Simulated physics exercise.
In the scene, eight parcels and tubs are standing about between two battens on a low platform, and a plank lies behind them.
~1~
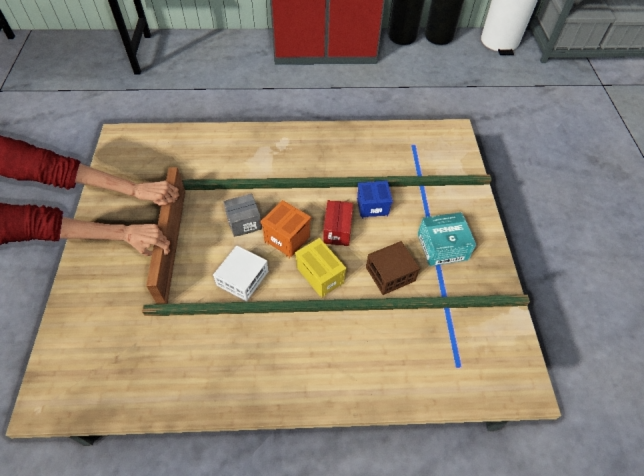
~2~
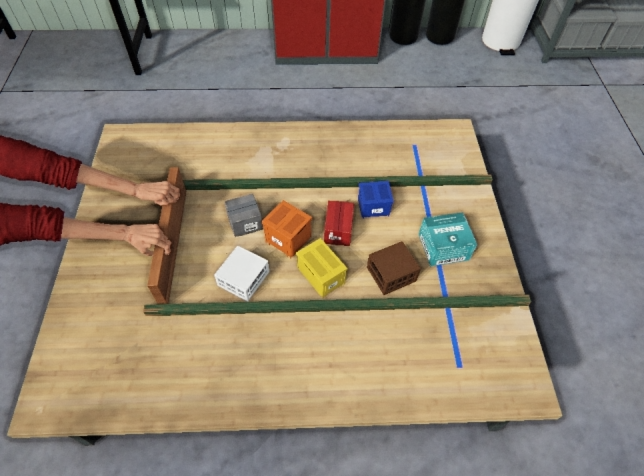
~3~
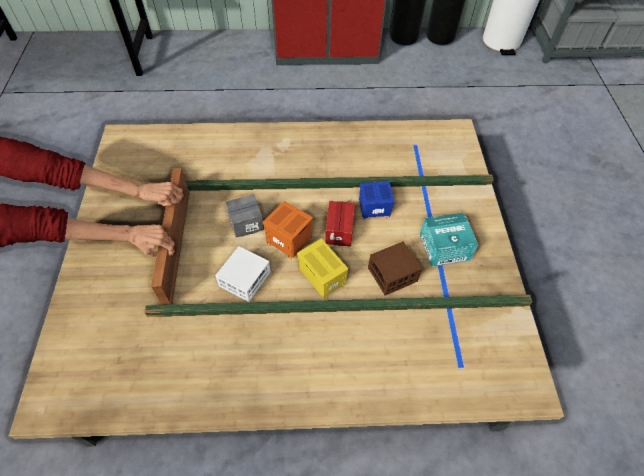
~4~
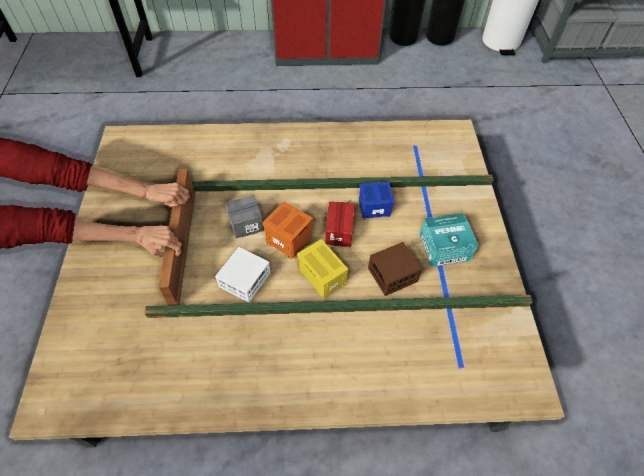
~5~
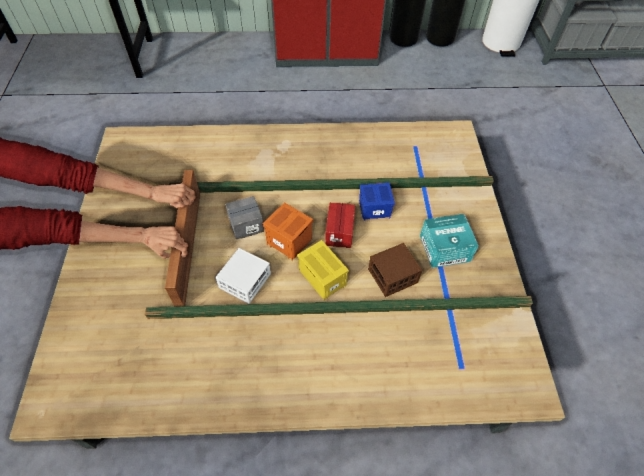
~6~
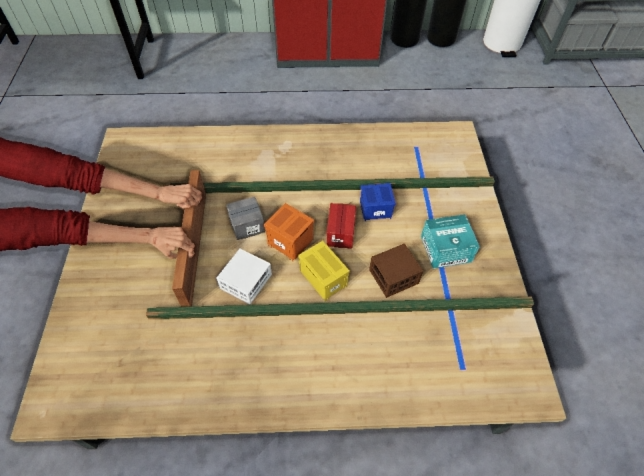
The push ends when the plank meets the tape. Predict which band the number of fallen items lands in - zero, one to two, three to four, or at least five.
The number that fall lands in the band one to two.
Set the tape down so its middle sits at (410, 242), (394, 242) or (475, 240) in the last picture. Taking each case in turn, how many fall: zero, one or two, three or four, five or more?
Taking the places in the order asked: None at all, then no fall at all, then five or over.
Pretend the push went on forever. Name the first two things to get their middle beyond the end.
Sequence: The brown crate, the turquoise box.
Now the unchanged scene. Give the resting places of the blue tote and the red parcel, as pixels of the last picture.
Final positions - blue tote around (471, 190), red parcel around (480, 210).
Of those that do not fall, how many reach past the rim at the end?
The total would be 1.
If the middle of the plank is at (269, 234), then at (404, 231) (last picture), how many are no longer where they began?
Note: First position 5; second position 8.
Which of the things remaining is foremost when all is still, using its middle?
The turquoise box, it is.
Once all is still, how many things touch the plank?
Looks like 3 of them, all told.
Early on, none off yet; turquoise box at rest near (449, 241); brown crate at rest near (395, 270); blue tote at rest near (377, 202).
A while later, none off yet; turquoise box travelled a little near (465, 237); brown crate travelled about its own width near (445, 274); blue tote travelled about its own width near (410, 191).
Finally, the number that fall off is one or two; lost, brown crate.
